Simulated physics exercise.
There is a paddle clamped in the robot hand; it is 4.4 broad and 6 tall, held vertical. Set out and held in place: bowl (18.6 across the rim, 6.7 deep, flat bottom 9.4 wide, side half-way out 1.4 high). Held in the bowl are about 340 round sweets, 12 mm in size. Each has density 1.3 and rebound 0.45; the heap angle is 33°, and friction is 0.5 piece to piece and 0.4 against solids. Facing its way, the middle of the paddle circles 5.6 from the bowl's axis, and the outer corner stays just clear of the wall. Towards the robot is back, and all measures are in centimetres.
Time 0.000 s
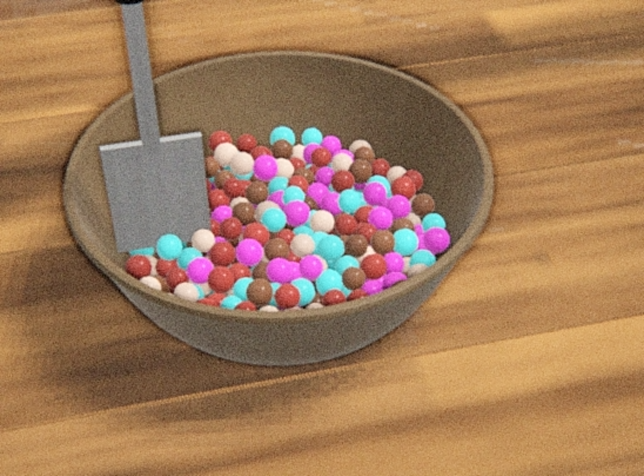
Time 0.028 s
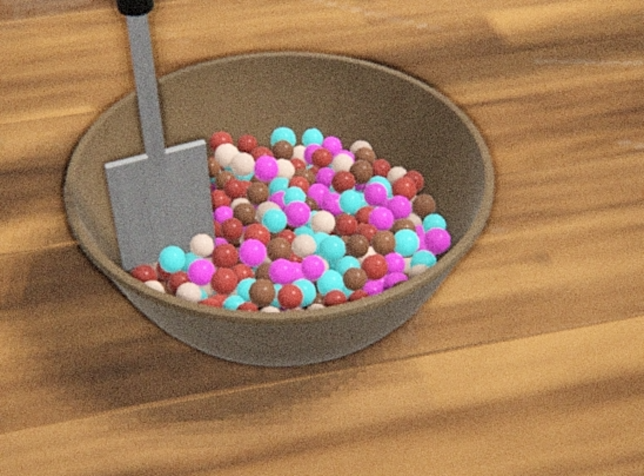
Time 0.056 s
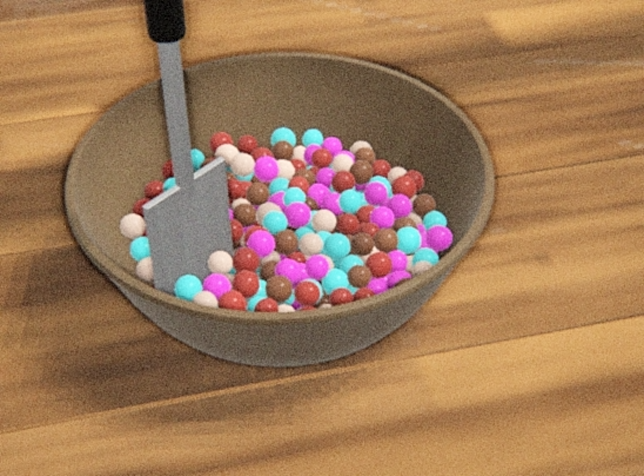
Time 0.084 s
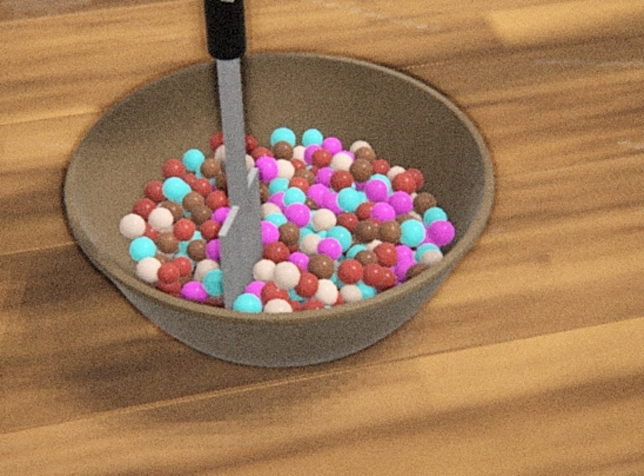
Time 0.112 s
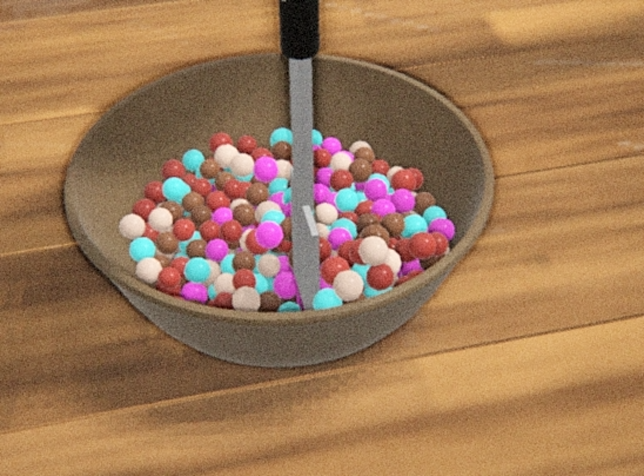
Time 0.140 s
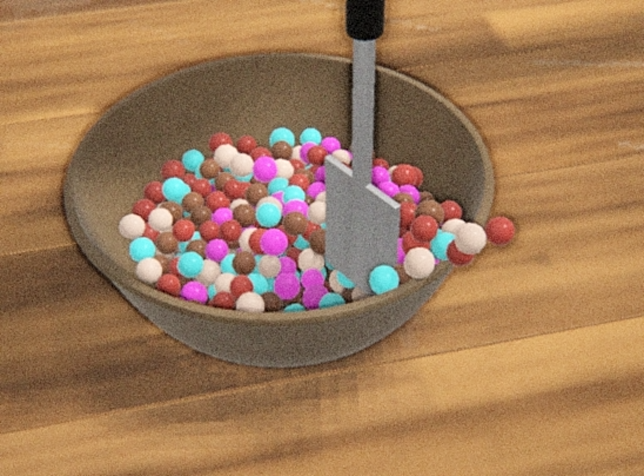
Brown bowl of colourful balls on a wooden surface, a flat grey paddle sweeping left to right, pushing some over the rim.
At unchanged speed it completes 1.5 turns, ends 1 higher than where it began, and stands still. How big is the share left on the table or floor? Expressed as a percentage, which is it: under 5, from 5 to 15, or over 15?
The percentage is over 15.
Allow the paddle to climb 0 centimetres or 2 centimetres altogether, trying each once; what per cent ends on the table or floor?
First try about 35 per cent, second about 10 per cent.
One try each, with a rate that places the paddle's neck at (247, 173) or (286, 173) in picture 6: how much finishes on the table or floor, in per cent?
About 10 and 15 per cent.
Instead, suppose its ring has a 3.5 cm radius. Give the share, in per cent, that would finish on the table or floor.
In that case roughly 25 per cent.
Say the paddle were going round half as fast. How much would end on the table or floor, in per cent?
10 %.
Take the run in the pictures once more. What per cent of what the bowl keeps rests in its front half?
Around 50 per cent of what the bowl keeps.
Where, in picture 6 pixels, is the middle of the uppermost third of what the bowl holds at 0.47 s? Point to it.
About (267, 235).
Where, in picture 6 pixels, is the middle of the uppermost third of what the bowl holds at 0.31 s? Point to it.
I'd point to somewhere close to (225, 171).
After 0.31 s, 278° round, highest piece 10 above the table; 304 in the bowl, 9 on the table or floor, 31 in flight or on the tool.
After 0.47 s, 80° round, highest piece 9 above the table; 274 in the bowl, 52 on the table or floor, 18 in flight or on the tool.
After 0.76 s, 180° round, highest piece 5 above the table; 270 in the bowl, 74 on the table or floor.
After 1.46 s, 180° round, highest piece 4 above the table; 270 in the bowl, 74 on the table or floor.
In the end, 270 in the bowl, 74 on the table or floor. That is 22 % on the table or floor.
